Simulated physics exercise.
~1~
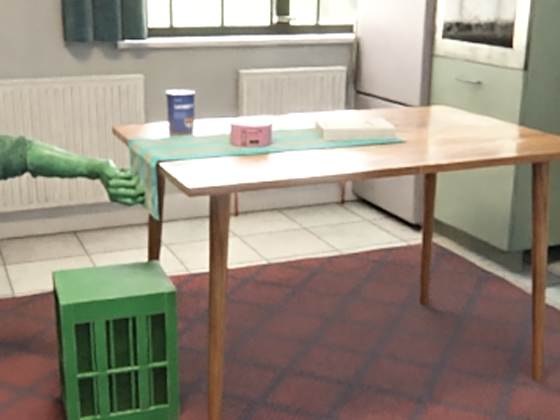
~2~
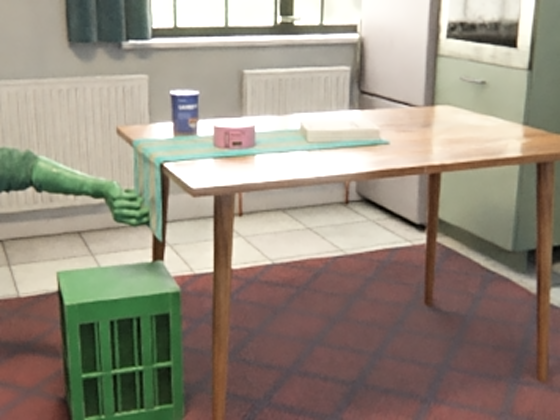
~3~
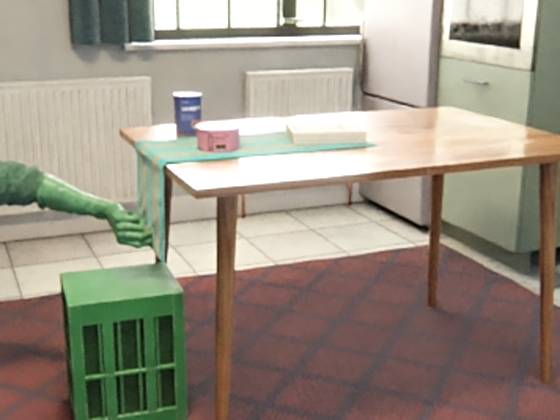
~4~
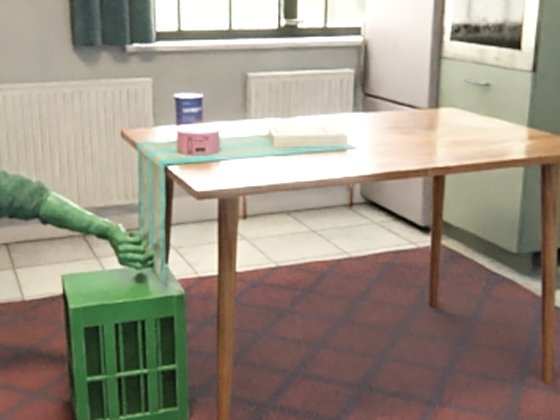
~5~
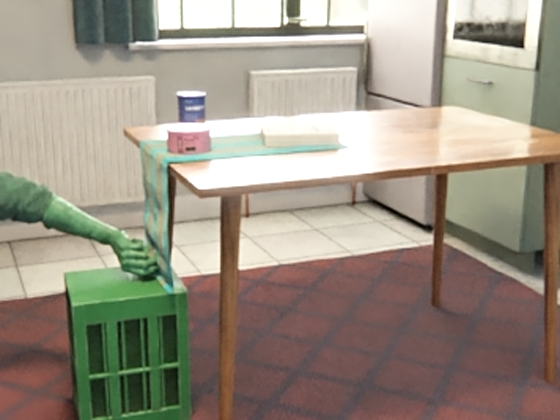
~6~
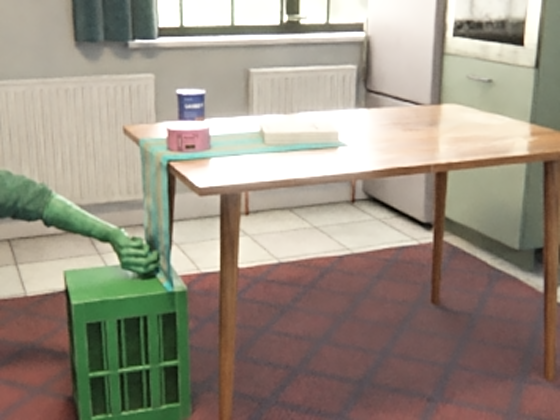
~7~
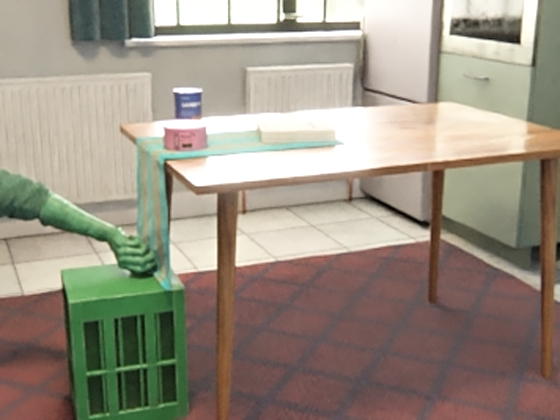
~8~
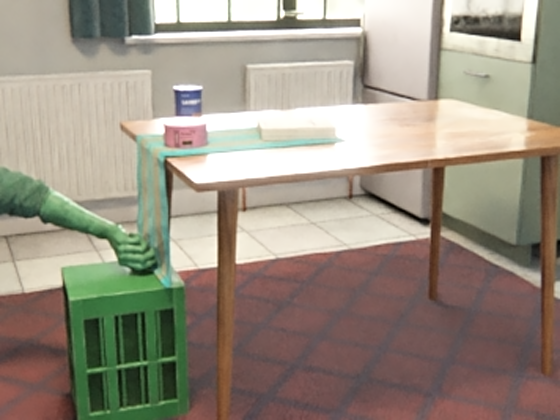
To begin with, a green hand grips the hanging end of a turquoise cloth at the left side of a wooden kitchen table, where a pink tub, a white book and a blue tin stand. The hand slowly pulls downward, and the cloth slides left, carrying the tub and the book along with it. The blue tin stays in its place behind them. The hand lowers the hem to the top of the green crate and holds it there. The movement stops, with the tub near the edge and everything still on the table.
